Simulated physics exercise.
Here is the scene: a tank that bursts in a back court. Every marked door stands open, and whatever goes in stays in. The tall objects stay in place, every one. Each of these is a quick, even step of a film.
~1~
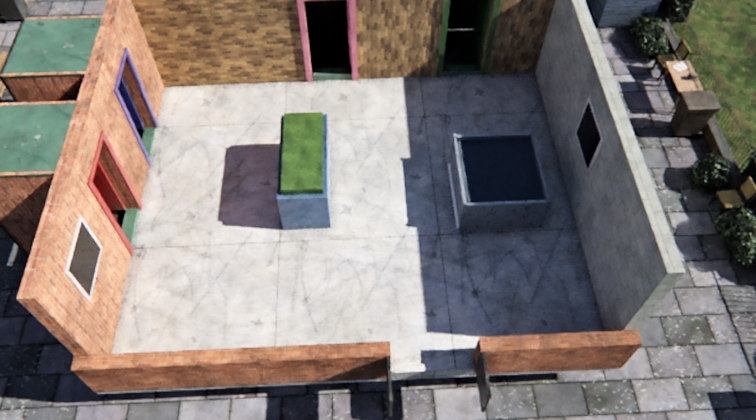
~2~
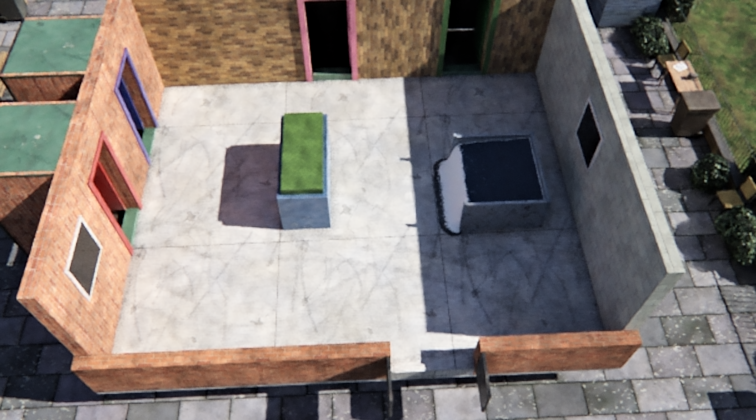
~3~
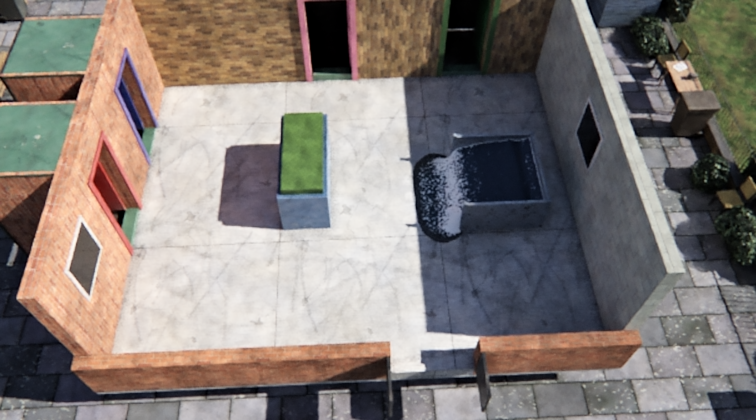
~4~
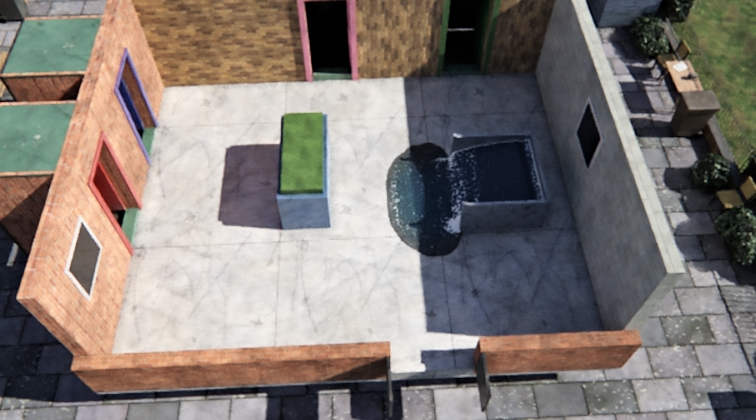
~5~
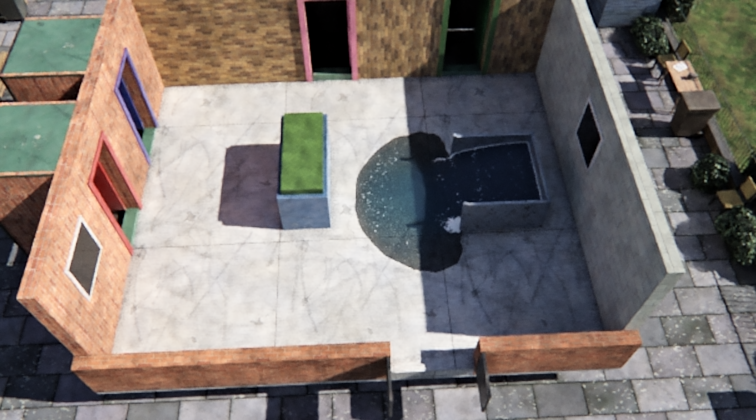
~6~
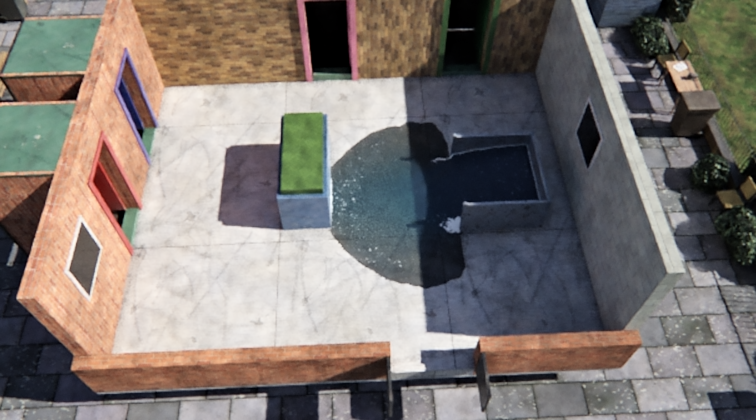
Dark water bursts from the left side of a square grey tank, foams onto the pale floor, and spreads leftward in a widening rounded pool that reaches the grass-topped block, while the camera stays still. The walled court is seen from high above, with brick at left and front and grey wall at right. Pink and green doorframes stand at back, blue and red ones at left.
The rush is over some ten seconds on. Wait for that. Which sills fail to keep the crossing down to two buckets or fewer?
Outcome: The blue door tips over the cap there, the red door stays at or under the cap there, the pink door stays at or under the cap there, the green door stays at or under the cap there.
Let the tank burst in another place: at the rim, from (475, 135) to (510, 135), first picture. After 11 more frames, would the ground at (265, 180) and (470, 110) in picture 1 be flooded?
Taking them in turn: Untouched and swamped.
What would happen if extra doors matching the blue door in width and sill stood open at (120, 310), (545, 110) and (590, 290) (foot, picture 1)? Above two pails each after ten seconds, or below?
Door by door: Ends up above, ends up below, ends up below.
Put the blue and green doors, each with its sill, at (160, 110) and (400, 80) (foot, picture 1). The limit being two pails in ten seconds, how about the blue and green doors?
Note: Blue door beats the limit, green door does not reach the limit.
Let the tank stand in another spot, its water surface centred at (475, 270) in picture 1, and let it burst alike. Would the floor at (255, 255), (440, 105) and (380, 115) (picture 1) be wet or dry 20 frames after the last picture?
As listed: Reached, untouched, reached.
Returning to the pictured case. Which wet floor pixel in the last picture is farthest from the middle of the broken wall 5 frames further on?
I'd say around (229, 263).
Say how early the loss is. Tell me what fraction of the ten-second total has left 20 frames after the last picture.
Share gone by then: About 10 %.
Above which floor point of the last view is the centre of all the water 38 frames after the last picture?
Centre of mass: Roughly (296, 205).
A moment on, water covers 25 % of the floor; the blue door not reached, the red door not reached, the pink door not reached, the green door not reached.
Next, water covers 35 % of the floor; the blue door not reached, the red door not reached, the pink door wet at the sill, nothing in, the green door not reached.
Then, water covers 45 % of the floor; the blue door not reached, the red door not reached, the pink door under two buckets in, the green door not reached.
Later, water covers 70 % of the floor; the blue door under two buckets in, the red door wet at the sill, nothing in, the pink door under two buckets in, the green door wet at the sill, nothing in.
In the end, water covers 80 % of the floor; the blue door over two buckets in, the red door wet at the sill, nothing in, the pink door under two buckets in, the green door wet at the sill, nothing in.
